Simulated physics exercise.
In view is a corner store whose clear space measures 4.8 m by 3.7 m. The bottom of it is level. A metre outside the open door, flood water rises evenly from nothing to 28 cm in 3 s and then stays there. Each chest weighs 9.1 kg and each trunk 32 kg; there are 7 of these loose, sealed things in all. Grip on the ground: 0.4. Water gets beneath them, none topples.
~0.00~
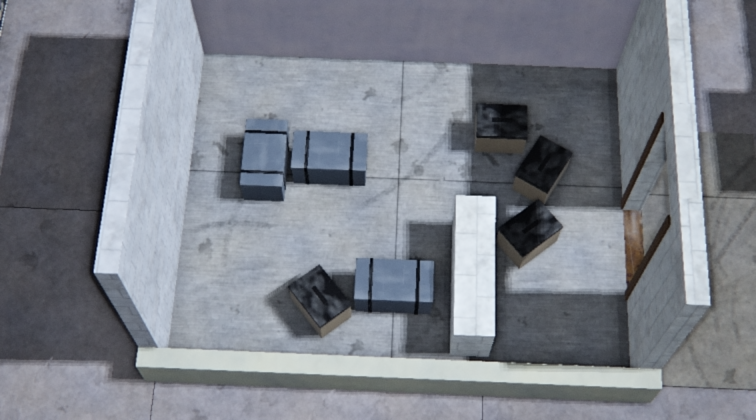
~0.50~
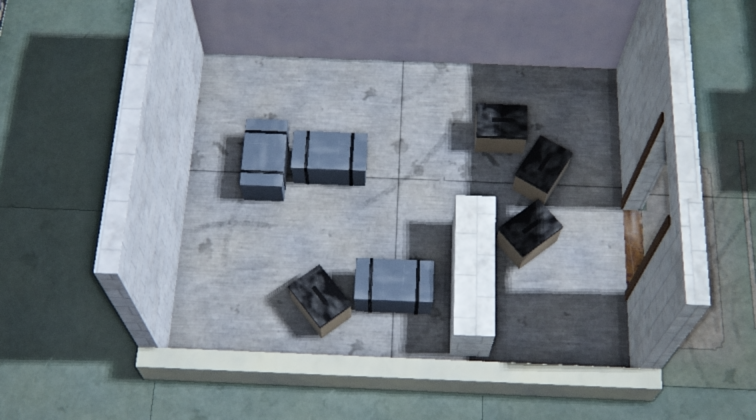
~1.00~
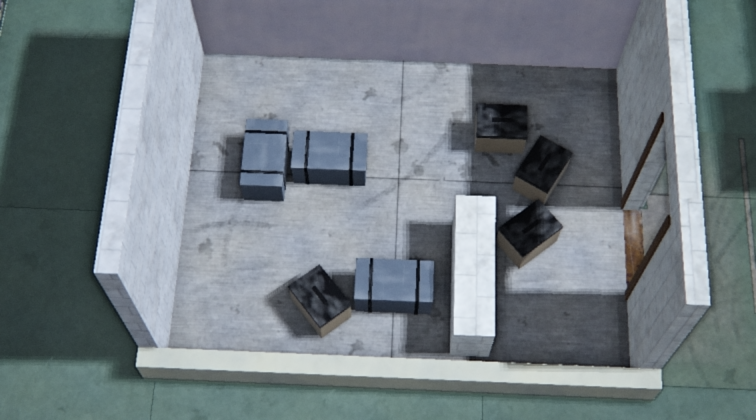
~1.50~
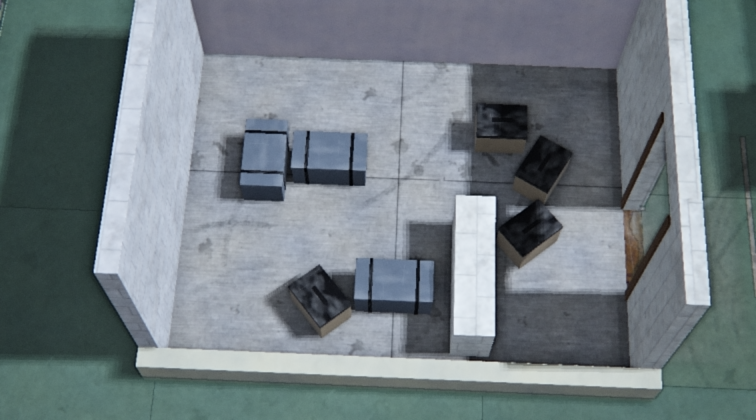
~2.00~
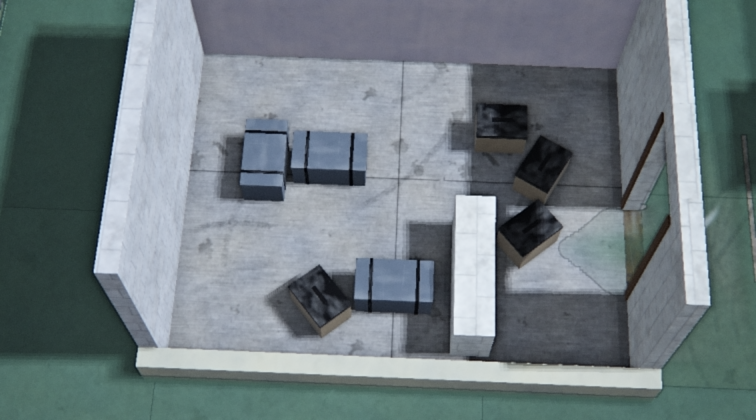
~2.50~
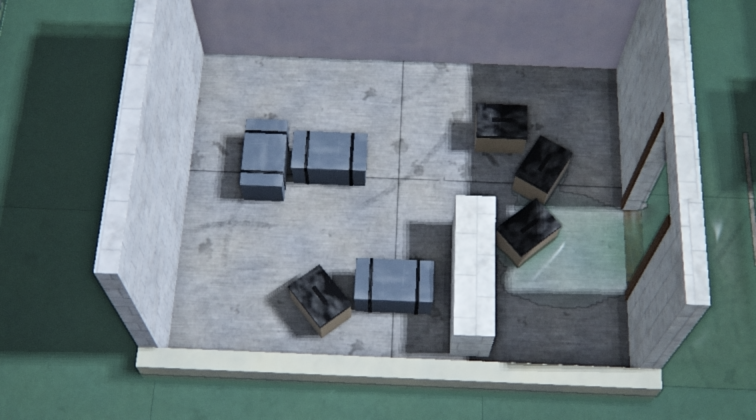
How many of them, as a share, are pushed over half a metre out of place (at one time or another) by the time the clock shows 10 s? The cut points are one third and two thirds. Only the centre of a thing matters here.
Some: A third to two thirds.
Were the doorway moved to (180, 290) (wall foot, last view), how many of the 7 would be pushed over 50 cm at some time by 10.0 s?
Result: 6 of them.
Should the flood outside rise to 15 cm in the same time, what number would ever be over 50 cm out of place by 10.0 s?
Under that setup the answer is 3.
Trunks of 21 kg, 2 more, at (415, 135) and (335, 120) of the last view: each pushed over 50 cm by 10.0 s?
Above the limit, then above the limit.
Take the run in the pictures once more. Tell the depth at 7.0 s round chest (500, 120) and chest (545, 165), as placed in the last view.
First about 9 cm, second about 4 cm.
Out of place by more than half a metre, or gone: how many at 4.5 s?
By my tally, 2.
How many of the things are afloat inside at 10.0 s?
Of them, 3.
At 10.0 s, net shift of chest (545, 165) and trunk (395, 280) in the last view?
One is off by 20 cm, the other by 0 cm, in the order asked.
After 3.5 s 0 of 7 are over 50 cm from their spots; 1 afloat.
After 4.5 s 2 of 7 are over 50 cm from their spots; 0 afloat.
After 7.0 s 3 of 7 are over 50 cm from their spots; 2 afloat.
After 10.0 s 2 of 7 are over 50 cm from their spots, and 3 have been at some point; 3 afloat.
